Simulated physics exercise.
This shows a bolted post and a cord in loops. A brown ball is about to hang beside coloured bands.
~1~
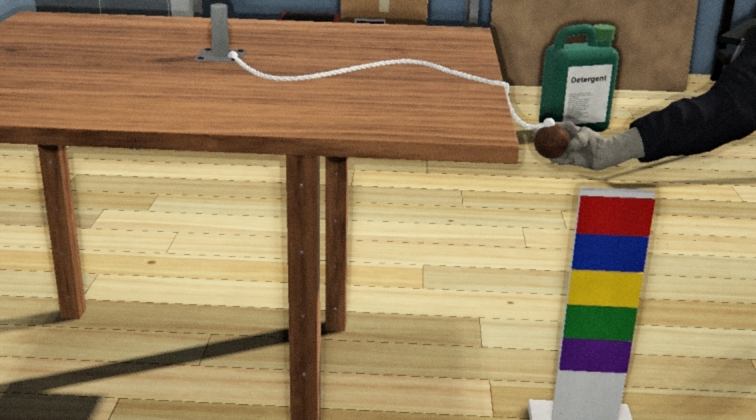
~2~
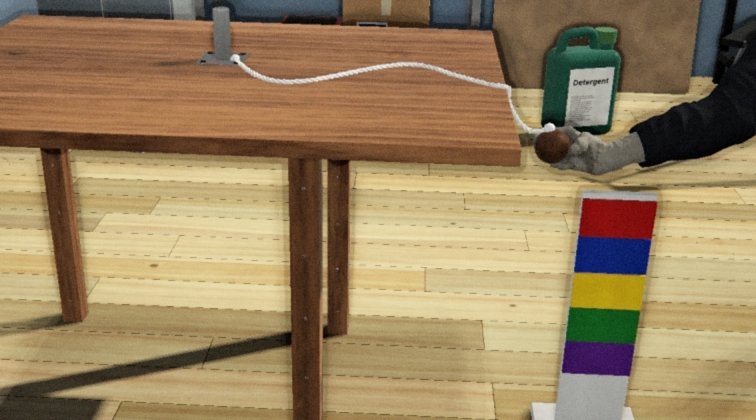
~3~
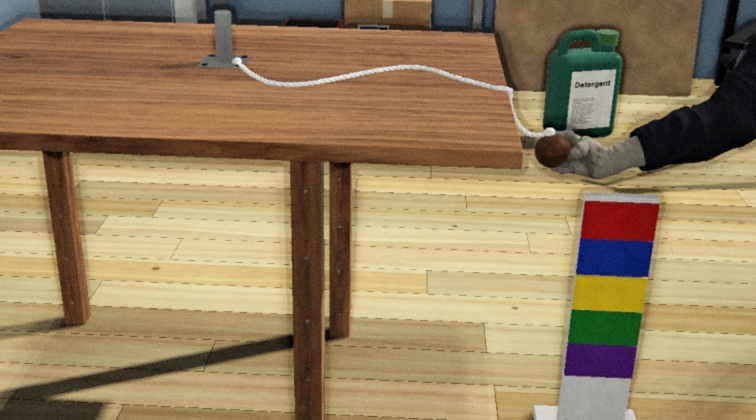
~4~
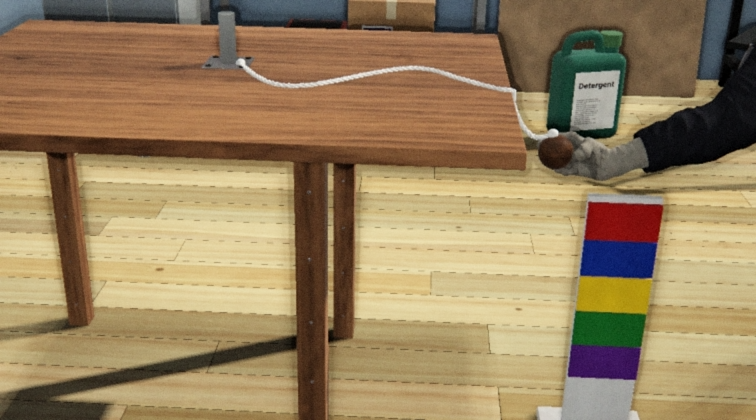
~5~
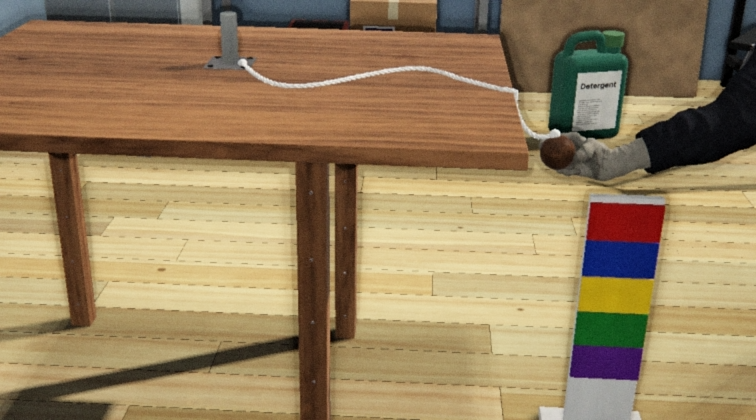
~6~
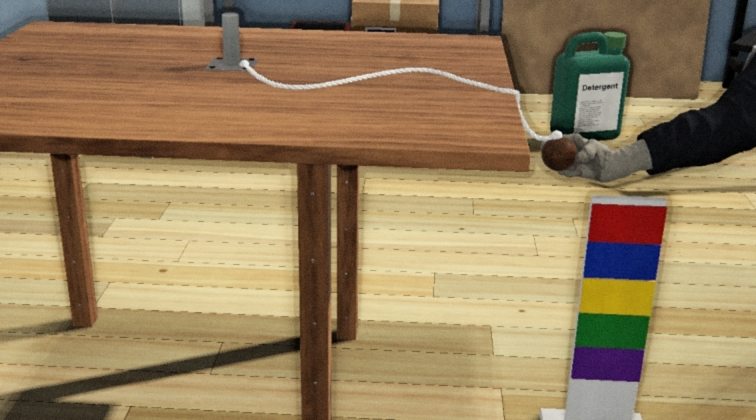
A gloved hand holds a brown ball almost still beside a wooden table's edge, its white cord lying slack across the tabletop to a metal bracket, while the view shifts very slightly and a colour-banded board stands below.
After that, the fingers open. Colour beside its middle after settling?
Blue.
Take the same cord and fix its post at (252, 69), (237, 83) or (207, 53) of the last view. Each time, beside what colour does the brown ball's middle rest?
The first case gives yellow, the second yellow and the third red.
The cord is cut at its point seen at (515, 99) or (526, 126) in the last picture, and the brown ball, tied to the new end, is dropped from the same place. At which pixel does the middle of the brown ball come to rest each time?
The pixels are close to (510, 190) and (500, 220), one per try.
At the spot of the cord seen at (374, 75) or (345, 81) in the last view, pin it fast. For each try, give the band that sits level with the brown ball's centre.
For the first place it's red, and for the second red.
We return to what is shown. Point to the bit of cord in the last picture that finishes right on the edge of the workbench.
(447, 75), give or take.
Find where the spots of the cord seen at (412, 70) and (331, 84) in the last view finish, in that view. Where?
Roughly at (474, 86), and the other roughly at (377, 77).
Soon after, ball near (501, 252); level with blue.
Then, ball near (514, 257); level with blue.
At rest, ball near (505, 256); level with blue. The blue one.
